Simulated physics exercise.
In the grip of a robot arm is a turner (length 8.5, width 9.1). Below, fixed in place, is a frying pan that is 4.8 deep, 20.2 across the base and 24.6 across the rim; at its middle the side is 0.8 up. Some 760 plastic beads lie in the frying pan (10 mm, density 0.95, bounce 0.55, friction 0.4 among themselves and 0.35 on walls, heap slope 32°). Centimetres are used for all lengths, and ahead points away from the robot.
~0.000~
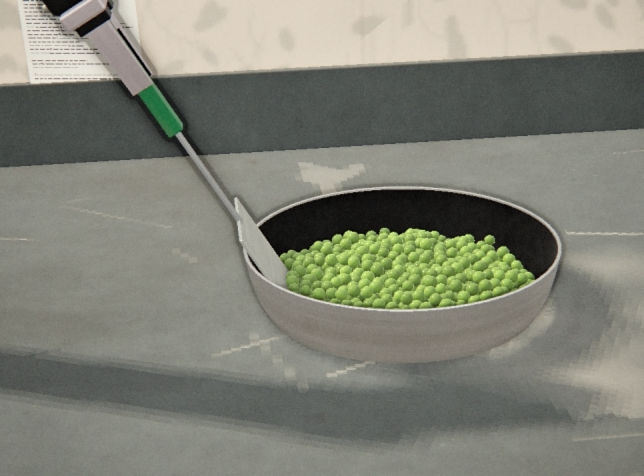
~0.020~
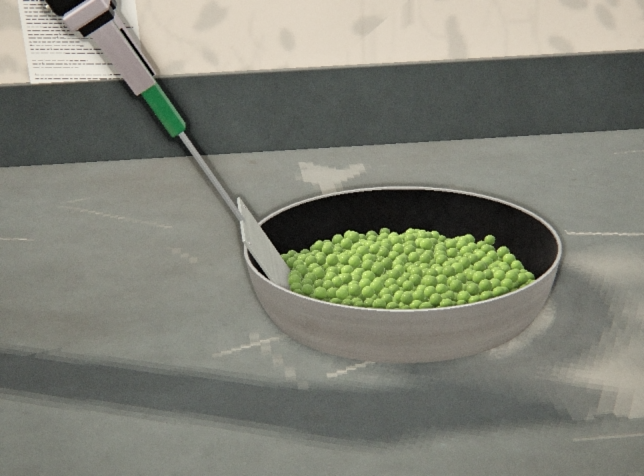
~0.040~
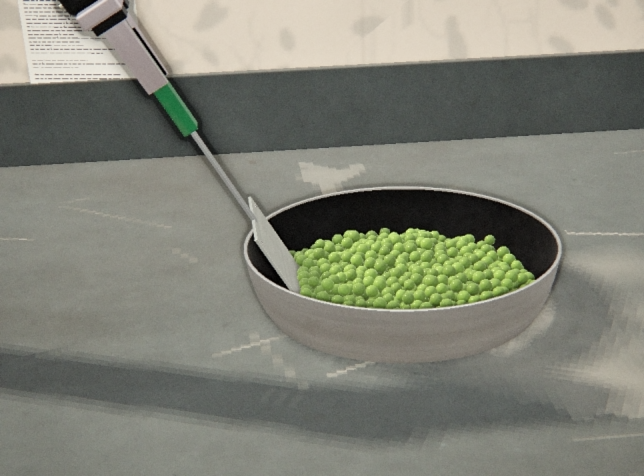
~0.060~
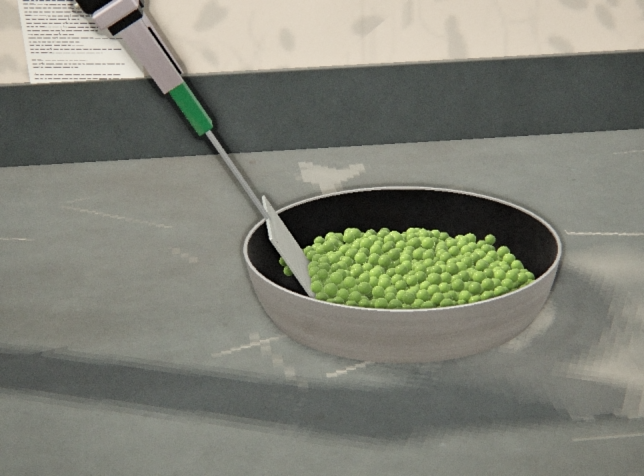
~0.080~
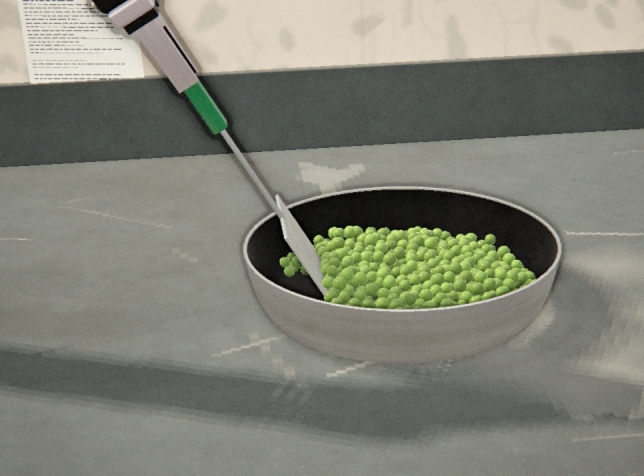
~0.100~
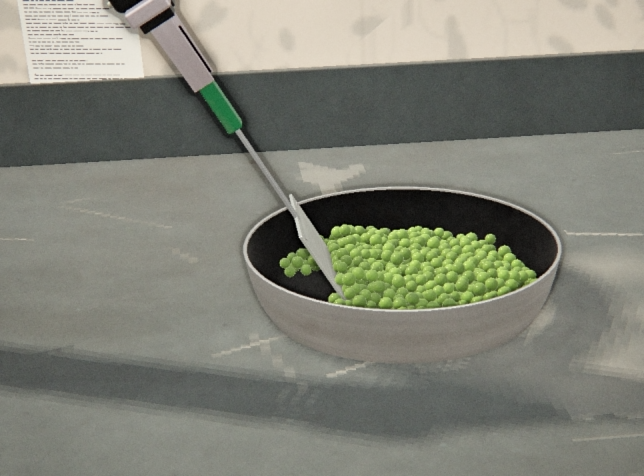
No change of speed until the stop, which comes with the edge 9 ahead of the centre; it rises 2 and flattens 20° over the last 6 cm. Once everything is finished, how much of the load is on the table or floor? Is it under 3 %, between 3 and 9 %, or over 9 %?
It is between 3 and 9 %.
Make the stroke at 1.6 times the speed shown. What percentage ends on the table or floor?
I'd put it at about 15 per cent.
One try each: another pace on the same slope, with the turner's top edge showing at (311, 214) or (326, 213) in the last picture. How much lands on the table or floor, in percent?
Around 10 per cent, then around 15 per cent.
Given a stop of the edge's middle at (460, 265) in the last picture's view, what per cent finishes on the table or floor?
Approximately 0 per cent, I reckon.
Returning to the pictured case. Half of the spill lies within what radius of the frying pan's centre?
I reckon close to 18 centimetres.
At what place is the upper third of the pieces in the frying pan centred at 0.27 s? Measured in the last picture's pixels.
Around (489, 254).
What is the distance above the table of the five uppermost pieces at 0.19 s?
Somewhere around 5 centimetres high.
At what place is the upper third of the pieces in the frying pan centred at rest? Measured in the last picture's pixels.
About (512, 249).
After 0.19 s, sloping 60°, highest piece 5 above the table; 763 in the frying pan.
After 0.27 s, sloping 52°, highest piece 6 above the table; 763 in the frying pan.
After 0.51 s, sloping 40°, highest piece 6 above the table; 718 in the frying pan, 39 on the table or floor, 6 on the blade or in flight.
After 1.56 s, sloping 40°, highest piece 6 above the table; 717 in the frying pan, 46 on the table or floor.
In the end, 717 in the frying pan, 46 on the table or floor. That is 6 % on the table or floor.
